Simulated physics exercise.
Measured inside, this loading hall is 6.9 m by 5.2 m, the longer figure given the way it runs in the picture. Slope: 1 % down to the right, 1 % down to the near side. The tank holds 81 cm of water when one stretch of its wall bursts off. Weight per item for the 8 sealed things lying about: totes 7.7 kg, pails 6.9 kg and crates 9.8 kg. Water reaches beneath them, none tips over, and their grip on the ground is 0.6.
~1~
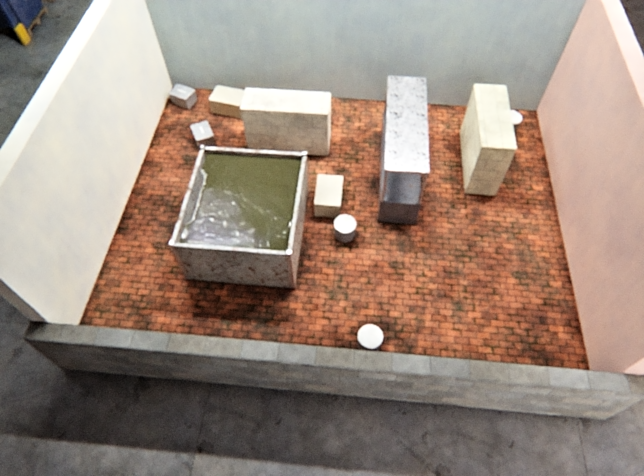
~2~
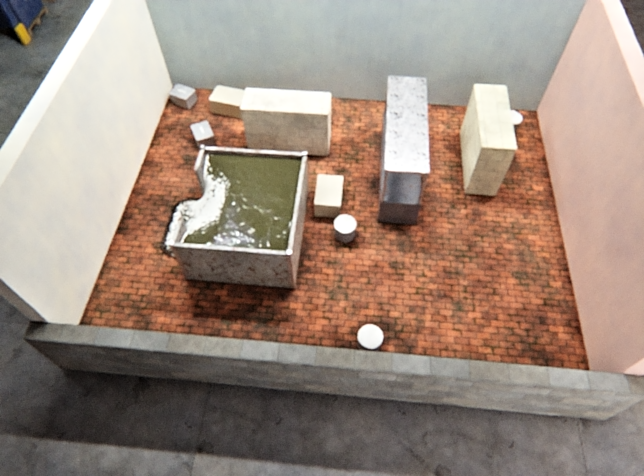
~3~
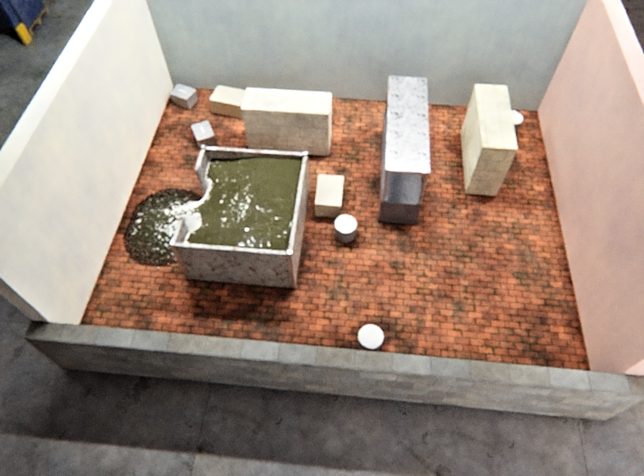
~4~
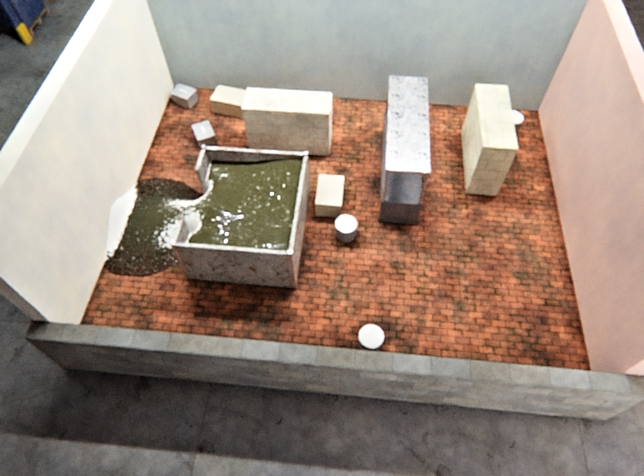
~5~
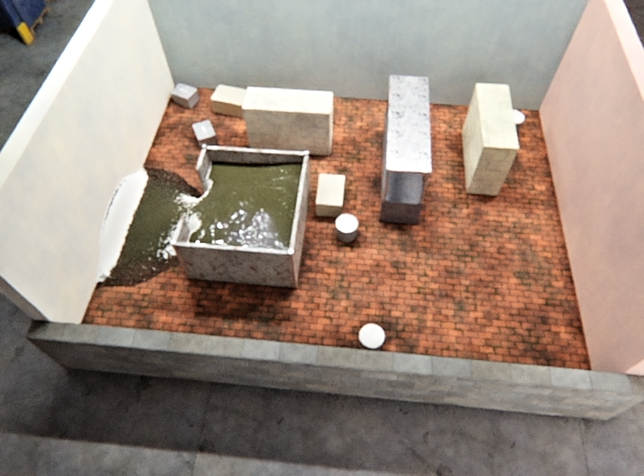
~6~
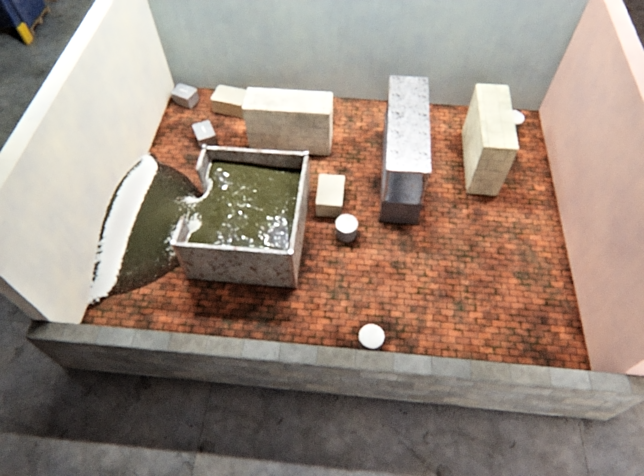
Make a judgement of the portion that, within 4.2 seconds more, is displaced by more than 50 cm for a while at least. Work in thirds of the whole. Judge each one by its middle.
I would say one to two thirds.
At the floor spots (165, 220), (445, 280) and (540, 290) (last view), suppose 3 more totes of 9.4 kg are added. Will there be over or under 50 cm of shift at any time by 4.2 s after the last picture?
Each in order: Surpassed / not reached / not reached.
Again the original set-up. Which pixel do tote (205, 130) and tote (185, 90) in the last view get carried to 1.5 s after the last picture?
First near (243, 124), second near (207, 75).
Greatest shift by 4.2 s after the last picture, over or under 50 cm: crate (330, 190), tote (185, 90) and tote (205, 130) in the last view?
Within the mark, beyond the mark, beyond the mark.
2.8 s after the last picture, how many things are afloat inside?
The count is 1.
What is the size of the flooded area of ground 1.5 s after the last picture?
13 m2.
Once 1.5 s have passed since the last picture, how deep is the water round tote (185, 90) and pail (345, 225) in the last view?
Close to 26 and 0 centimetres.
Then, 0.4 s after the last picture 0 of 8 are over 50 cm from their spots; 0 afloat.
Then, 1.5 s after the last picture 1 of 8 are over 50 cm from their spots; 1 afloat.
Then, 2.8 s after the last picture 4 of 8 are over 50 cm from their spots; 1 afloat.
Then, 4.2 s after the last picture 4 of 8 are over 50 cm from their spots, and 4 have been at some point; 3 afloat.
